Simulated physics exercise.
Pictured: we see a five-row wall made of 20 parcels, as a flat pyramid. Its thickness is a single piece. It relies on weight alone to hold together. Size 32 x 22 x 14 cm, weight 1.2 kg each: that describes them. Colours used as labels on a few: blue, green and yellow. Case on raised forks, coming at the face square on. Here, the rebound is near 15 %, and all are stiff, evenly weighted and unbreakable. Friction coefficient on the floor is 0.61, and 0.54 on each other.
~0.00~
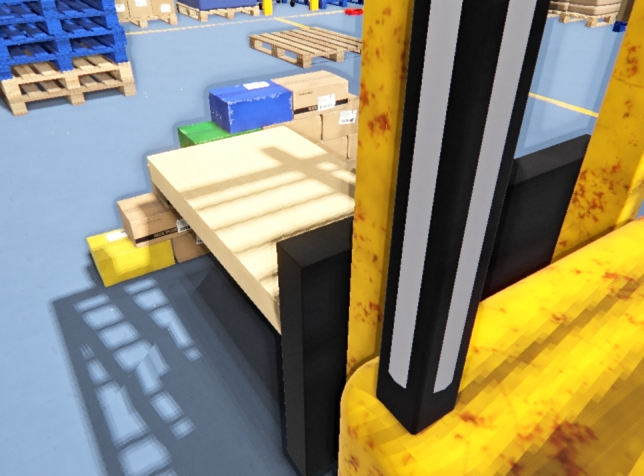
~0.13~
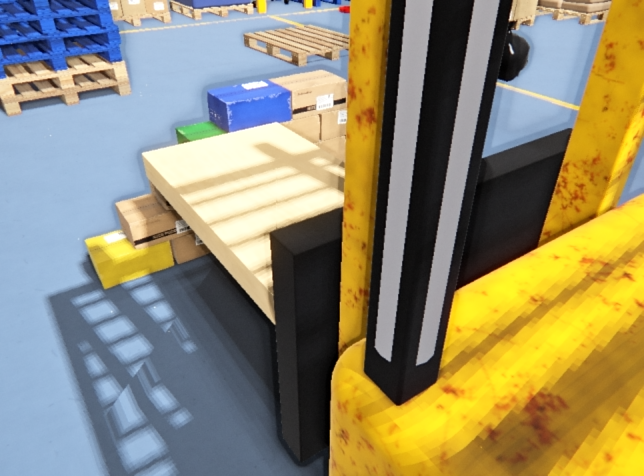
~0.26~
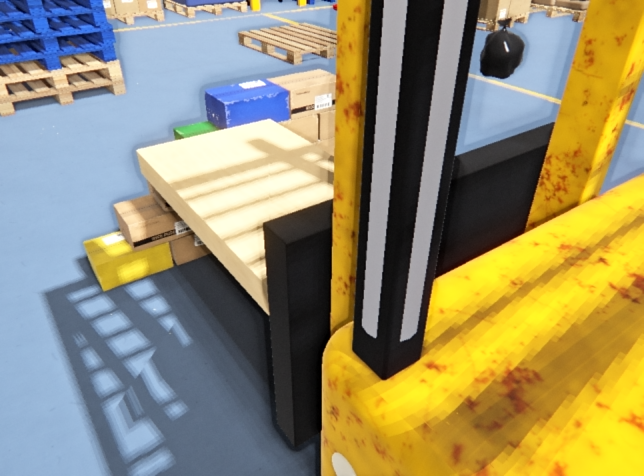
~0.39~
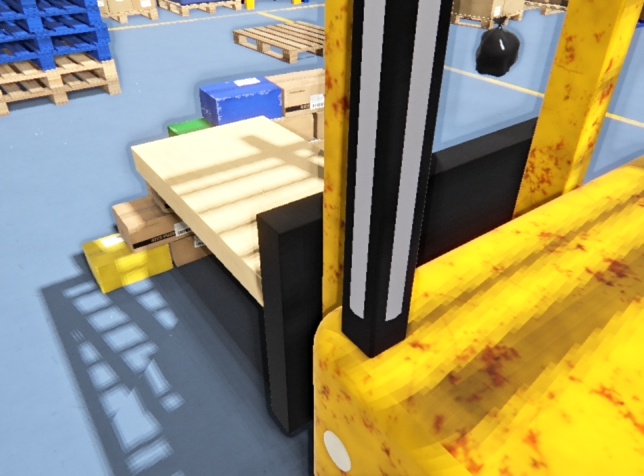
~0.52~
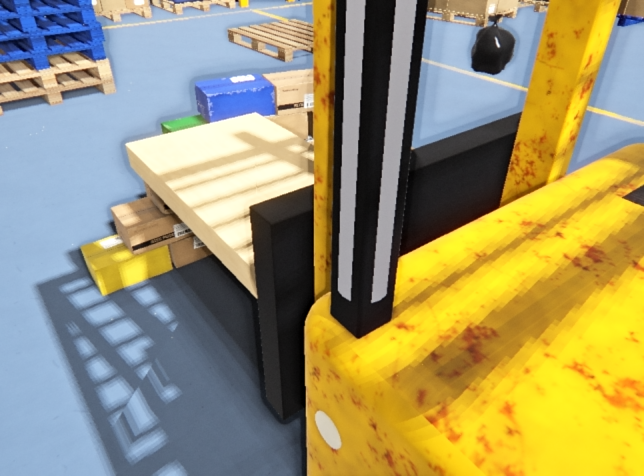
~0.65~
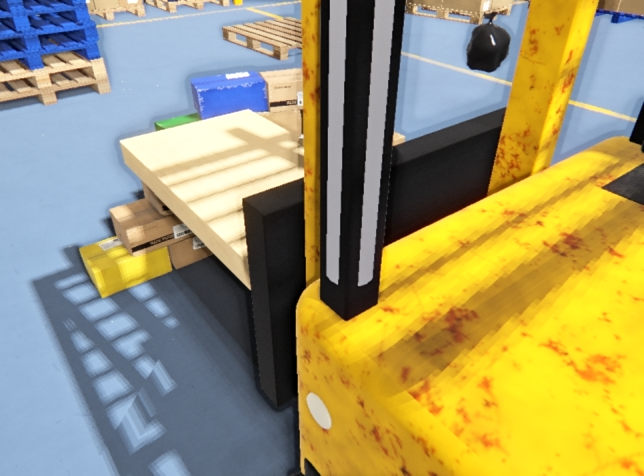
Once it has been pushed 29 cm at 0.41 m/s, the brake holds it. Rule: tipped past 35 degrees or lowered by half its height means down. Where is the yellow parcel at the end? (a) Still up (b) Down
Still up (a).
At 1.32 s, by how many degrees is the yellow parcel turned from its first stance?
Close to 0° of tilt compared with the start.
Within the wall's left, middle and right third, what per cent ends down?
20, 40 and 0 per cent, from left to right.
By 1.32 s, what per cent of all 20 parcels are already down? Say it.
By that time it is 20 percent.
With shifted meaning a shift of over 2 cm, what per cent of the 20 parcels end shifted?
Shifted fraction is 25 per cent.
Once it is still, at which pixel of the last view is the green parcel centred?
Near (211, 193).
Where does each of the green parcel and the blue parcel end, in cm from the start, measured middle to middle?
Green: About 45 cm, blue: About 105 cm.
After 0.96 s, 2 of the 20 parcels down; yellow parcel unmoved; green parcel on its side.
After 1.32 s, 4 of the 20 parcels down; yellow parcel unmoved; blue parcel on its side.
At rest (2.4 s), 4 of the 20 parcels down; yellow parcel unmoved; blue parcel upside down; green parcel on its side. As the last picture would show them, middles, yellow parcel near (127, 260), blue parcel near (177, 157).
